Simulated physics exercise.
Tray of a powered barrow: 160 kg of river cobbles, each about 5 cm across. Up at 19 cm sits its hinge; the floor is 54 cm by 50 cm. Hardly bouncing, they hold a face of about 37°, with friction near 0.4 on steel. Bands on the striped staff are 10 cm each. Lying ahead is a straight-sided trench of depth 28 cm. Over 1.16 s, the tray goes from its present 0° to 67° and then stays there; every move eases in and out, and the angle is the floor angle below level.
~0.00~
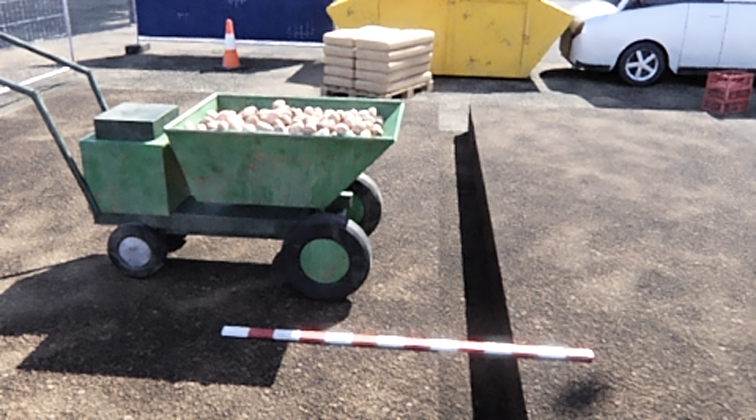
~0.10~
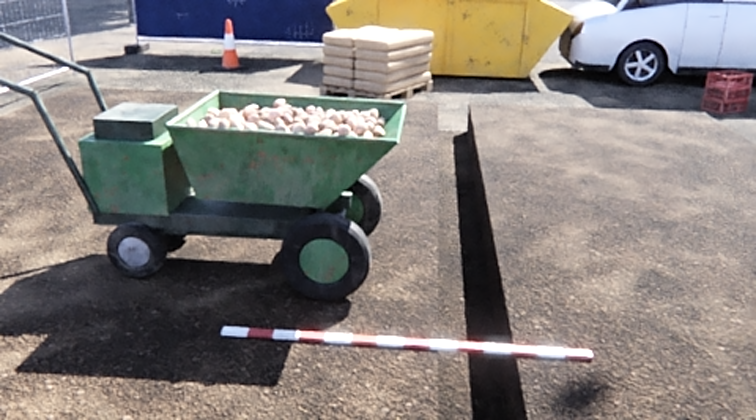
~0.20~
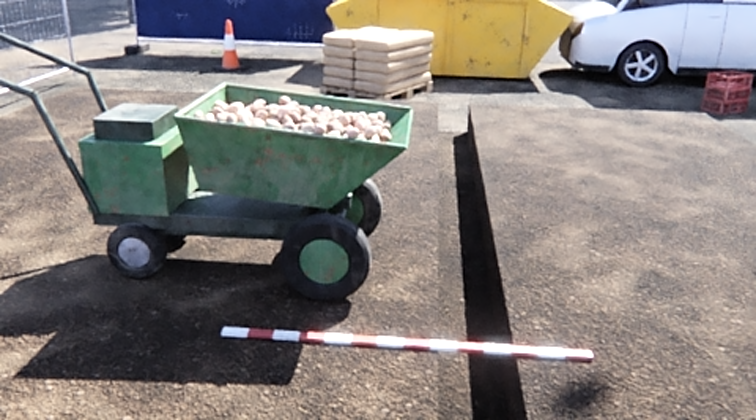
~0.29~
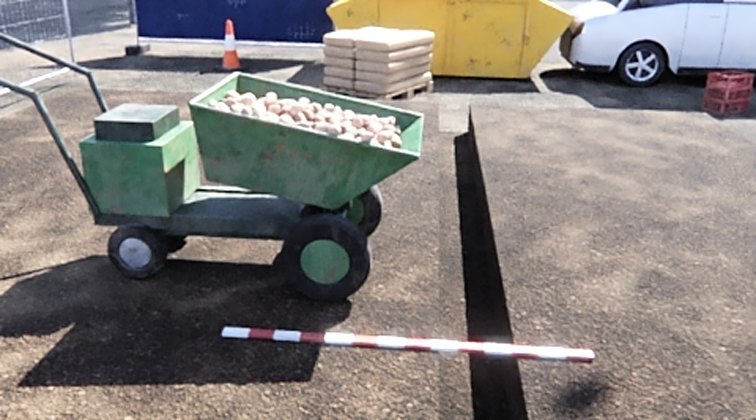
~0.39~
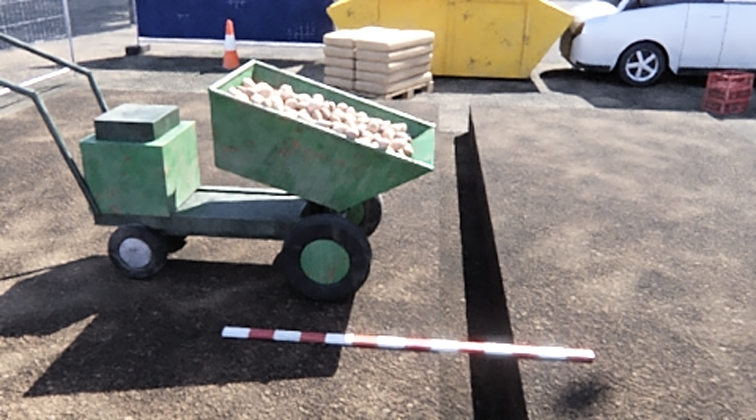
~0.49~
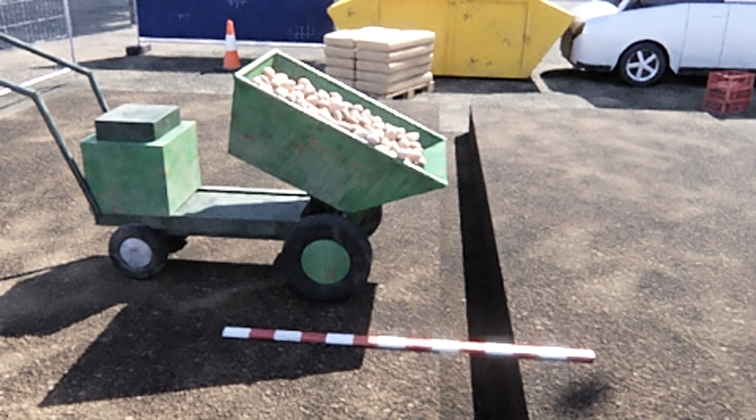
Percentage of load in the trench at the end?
58 per cent.
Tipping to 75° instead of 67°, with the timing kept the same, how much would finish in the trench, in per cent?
It would be close to 65 percent.
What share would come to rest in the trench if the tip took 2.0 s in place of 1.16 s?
Close to 65 per cent then.
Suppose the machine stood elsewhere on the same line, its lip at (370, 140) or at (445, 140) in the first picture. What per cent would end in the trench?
Near 80 then near 5 percent.
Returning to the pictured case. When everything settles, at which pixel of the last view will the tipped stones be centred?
Look at roughly (495, 296).
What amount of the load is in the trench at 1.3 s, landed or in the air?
Something like 15 in a hundred.
After 0.9 s the floor is at 57°; 100 % in the tray; the foremost stones are at (472, 225).
After 1.3 s the floor is at 67°; 65 % in the tray, 17 % in the trench, 18 % past the trench; the foremost stones are at (566, 267).
After 1.6 s the floor is at 67°; 29 % in the tray, 31 % in the trench, 41 % past the trench; the foremost stones are at (671, 279).
After 3.6 s the floor is at 67°; 0 % in the tray, 58 % in the trench, 42 % past the trench; the foremost stones are at (723, 263).
